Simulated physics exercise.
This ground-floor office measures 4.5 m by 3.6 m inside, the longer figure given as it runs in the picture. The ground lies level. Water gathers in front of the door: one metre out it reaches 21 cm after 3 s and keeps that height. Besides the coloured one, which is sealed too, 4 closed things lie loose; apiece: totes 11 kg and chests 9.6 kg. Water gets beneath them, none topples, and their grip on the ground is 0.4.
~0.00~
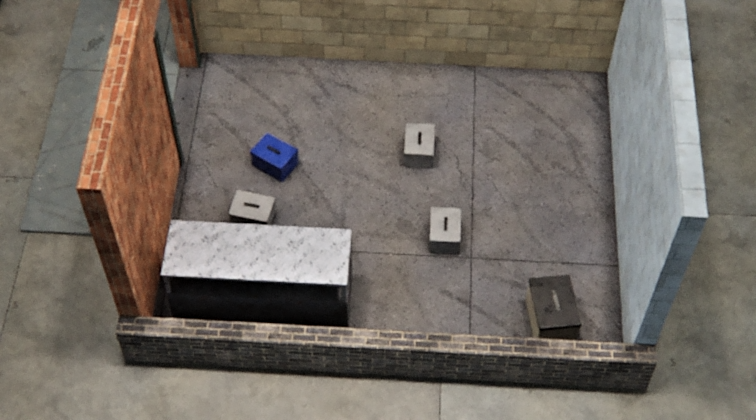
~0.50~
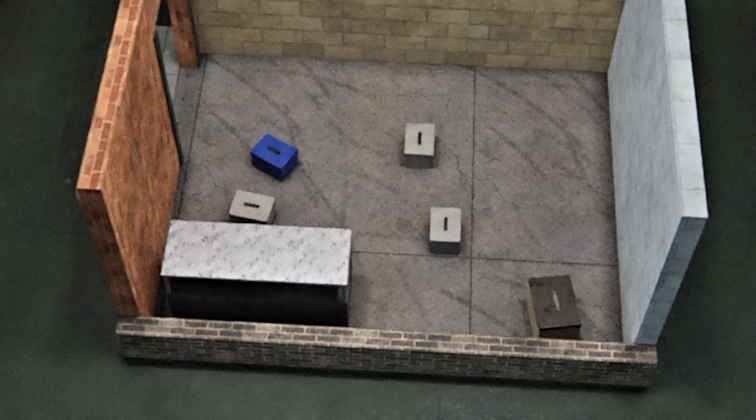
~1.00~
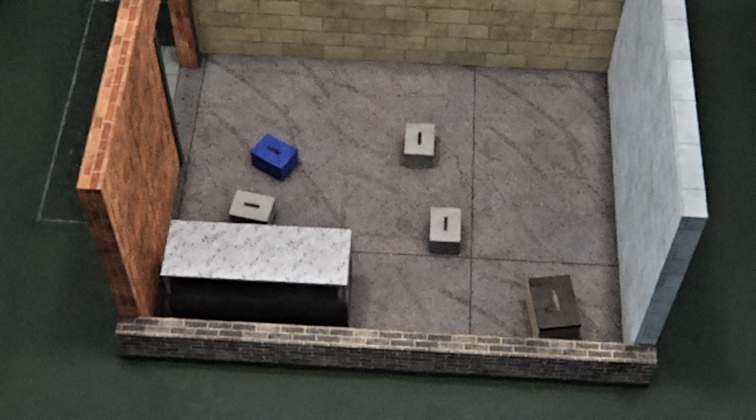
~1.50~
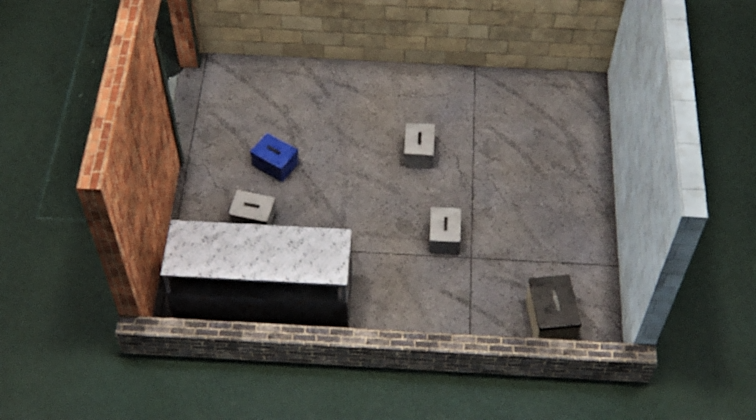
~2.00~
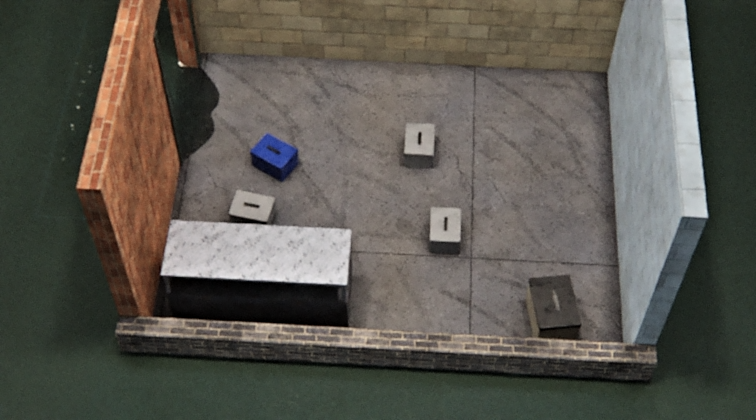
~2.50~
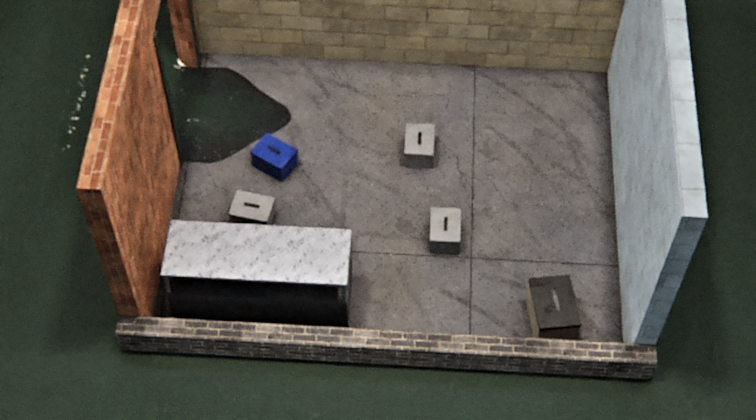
Dark green water covers the paving outside a small walled room, while the floor inside is still dry. It then slips in through the opening at the back left and spreads across the floor in a rounded pool, reaching close to the blue box, as all five boxes stay put.
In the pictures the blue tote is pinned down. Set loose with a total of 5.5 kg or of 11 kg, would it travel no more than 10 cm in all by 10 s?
For it, neither load is enough.
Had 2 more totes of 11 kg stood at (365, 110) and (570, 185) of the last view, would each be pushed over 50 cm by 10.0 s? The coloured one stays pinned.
In turn: Past it, over.
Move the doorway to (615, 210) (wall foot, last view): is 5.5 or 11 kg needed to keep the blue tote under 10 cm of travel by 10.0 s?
In that case neither weight holds it.
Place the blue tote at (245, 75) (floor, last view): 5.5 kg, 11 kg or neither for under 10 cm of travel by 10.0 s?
Neither is enough.
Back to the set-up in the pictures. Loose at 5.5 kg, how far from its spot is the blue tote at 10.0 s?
Roughly 200 cm.
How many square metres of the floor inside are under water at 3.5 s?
About 4.0 m2.
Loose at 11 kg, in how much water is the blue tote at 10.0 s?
Roughly 5 cm.
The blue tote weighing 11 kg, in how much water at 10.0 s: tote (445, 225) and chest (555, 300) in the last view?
Roughly 7 and 10 cm.
After 3.5 s the blue tote would be 22 cm from its start with 5.5 kg and 5 cm from its start with 11 kg; 4 cm of water round it then.
After 4.5 s the blue tote would be 107 cm from its start with 5.5 kg and 49 cm from its start with 11 kg; 5 cm of water round it then.
After 7.0 s the blue tote would be 245 cm from its start with 5.5 kg and 88 cm from its start with 11 kg; 5 cm of water round it then.
After 10.0 s the blue tote would be 224 cm from its start with 5.5 kg and 89 cm from its start with 11 kg; 5 cm of water round it then.
